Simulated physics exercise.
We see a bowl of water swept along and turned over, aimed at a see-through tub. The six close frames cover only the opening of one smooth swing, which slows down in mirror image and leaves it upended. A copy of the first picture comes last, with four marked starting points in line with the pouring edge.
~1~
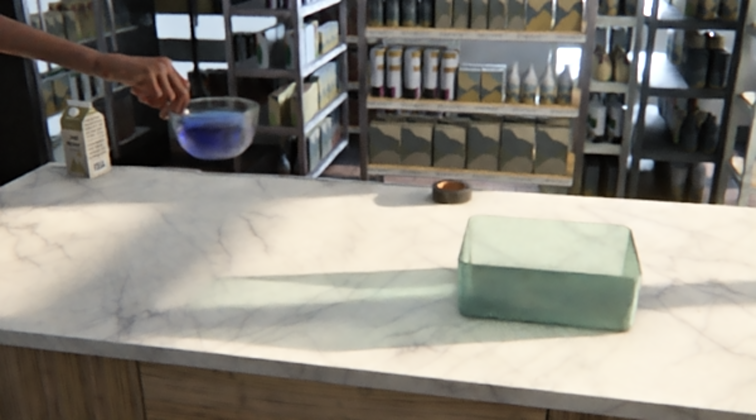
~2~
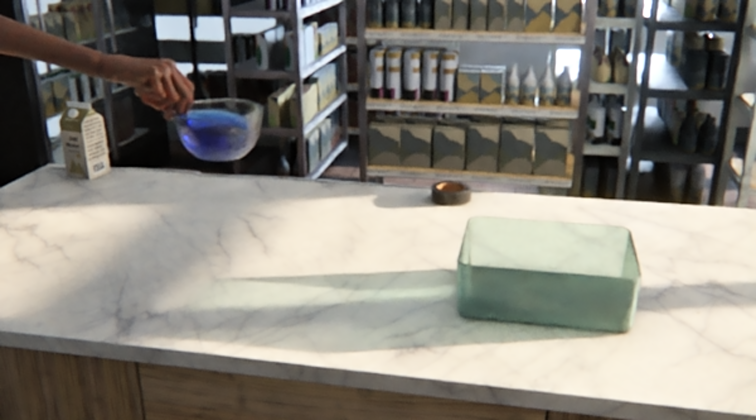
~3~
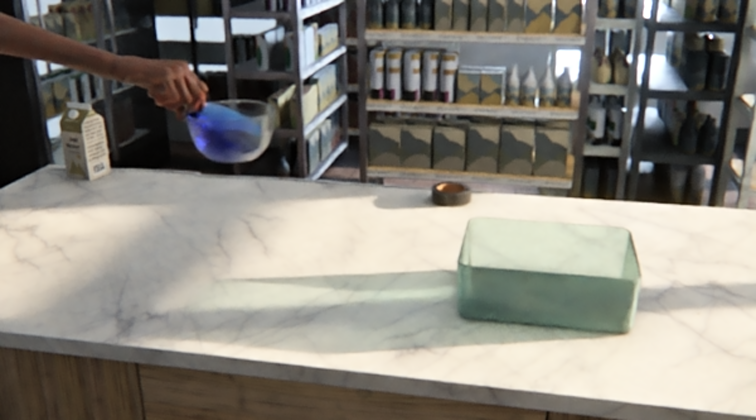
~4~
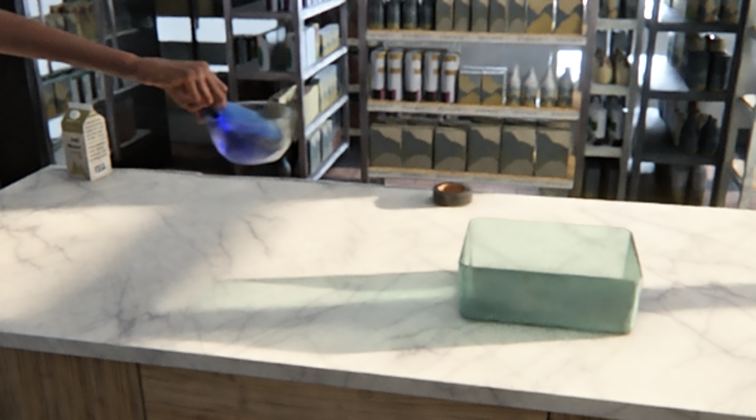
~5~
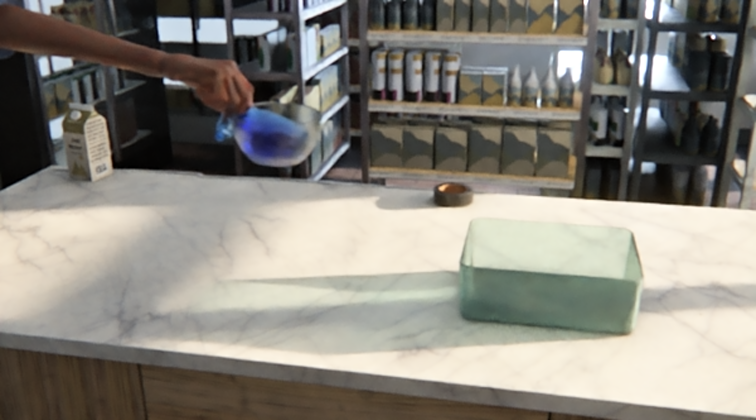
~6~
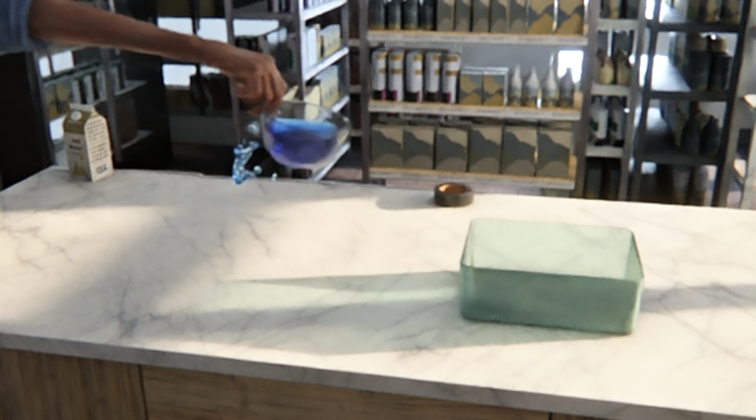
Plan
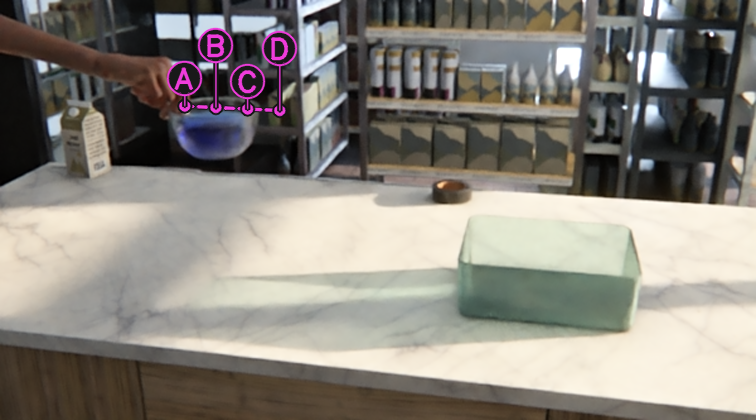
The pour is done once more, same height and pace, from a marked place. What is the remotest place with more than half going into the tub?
Use place D.
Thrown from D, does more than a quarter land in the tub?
Yes, clearly.
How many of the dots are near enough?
One of them.
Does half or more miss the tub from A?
Yes.
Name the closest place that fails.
The answer is C.
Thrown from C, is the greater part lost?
Yes.
In magenta, A at (184, 106); B at (215, 107); C at (247, 109); D at (279, 110).
If A is chosen, about 0 % lands in the tub, 100 % falls short.
If B is chosen, about 0 % lands in the tub, 98 % falls short.
If C is chosen, about 34 % lands in the tub, 61 % falls short and 5 % goes beside or beyond.
If D is chosen, about 62 % lands in the tub, 29 % falls short and 9 % goes beside or beyond.
